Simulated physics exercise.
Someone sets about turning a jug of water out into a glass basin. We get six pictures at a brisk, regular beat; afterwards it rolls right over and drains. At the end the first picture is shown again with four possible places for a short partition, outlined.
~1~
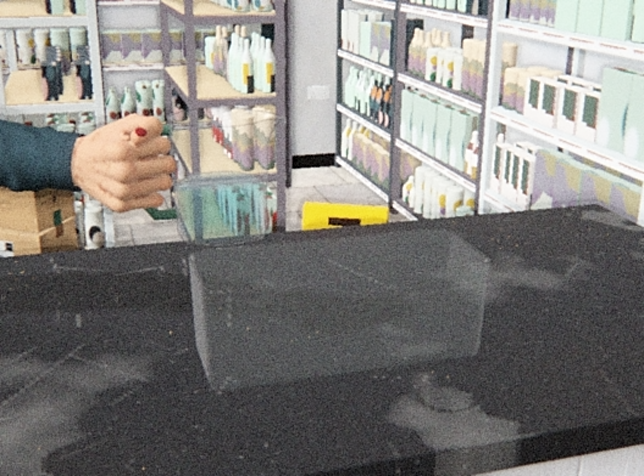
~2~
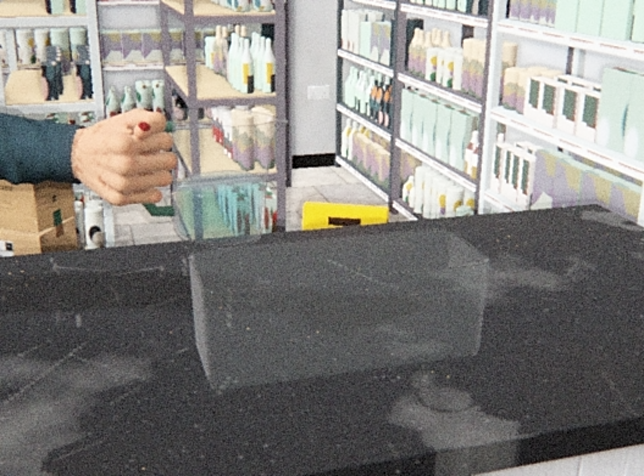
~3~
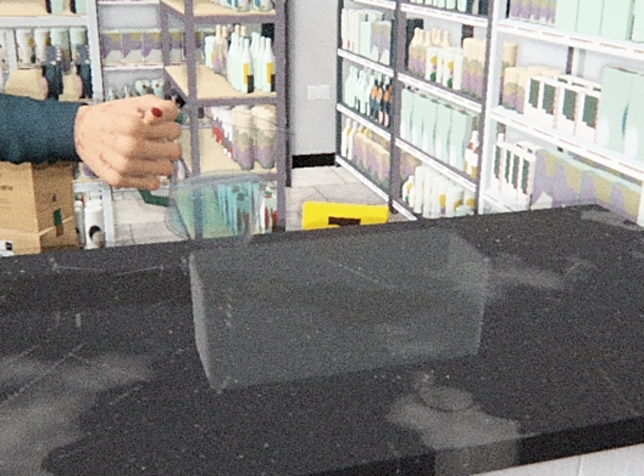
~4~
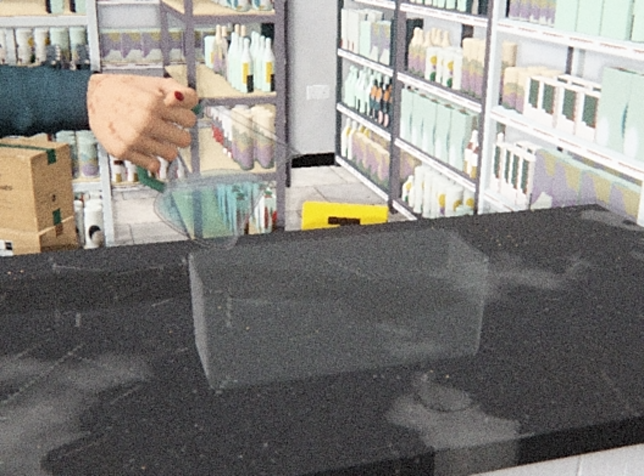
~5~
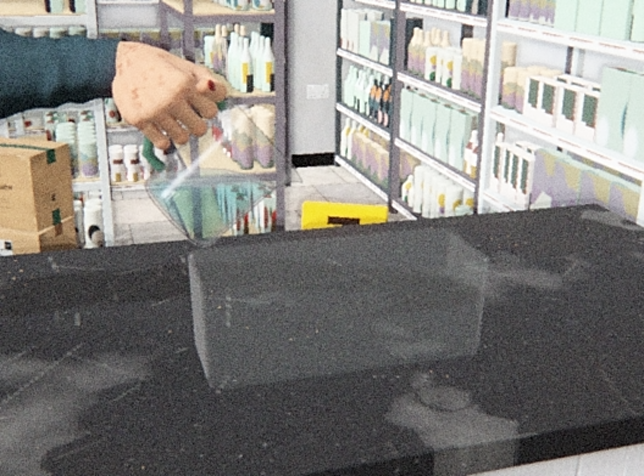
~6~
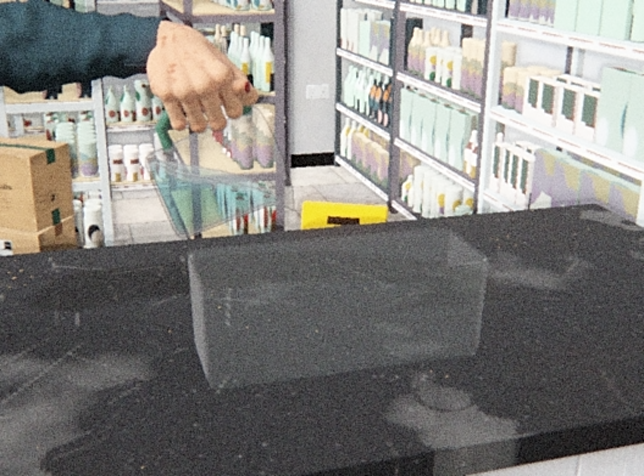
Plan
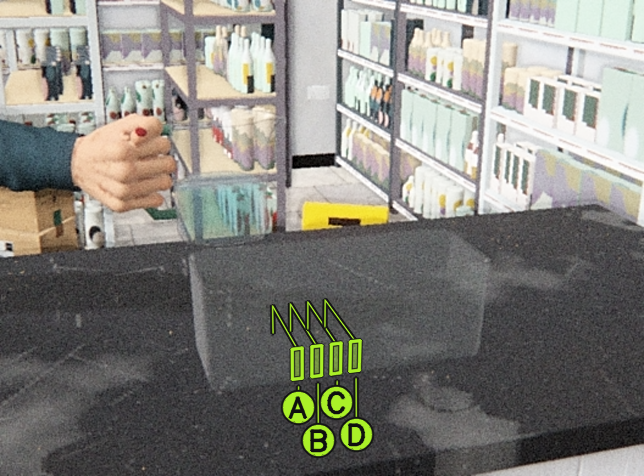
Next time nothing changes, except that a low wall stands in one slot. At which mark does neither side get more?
Slot B does it best.
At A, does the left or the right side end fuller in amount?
The right one.
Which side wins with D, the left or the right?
The left side.
On the marked copy, A at (298, 386); B at (318, 383); C at (337, 380); D at (356, 378).
With A, about 8 % ends left of the wall and 91 % right of it.
With B, about 58 % ends left of the wall and 42 % right of it.
With C, about 86 % ends left of the wall and 7 % right of it; 7 % is lost outside.
With D, about 88 % ends left of the wall and 7 % right of it; 5 % is lost outside.
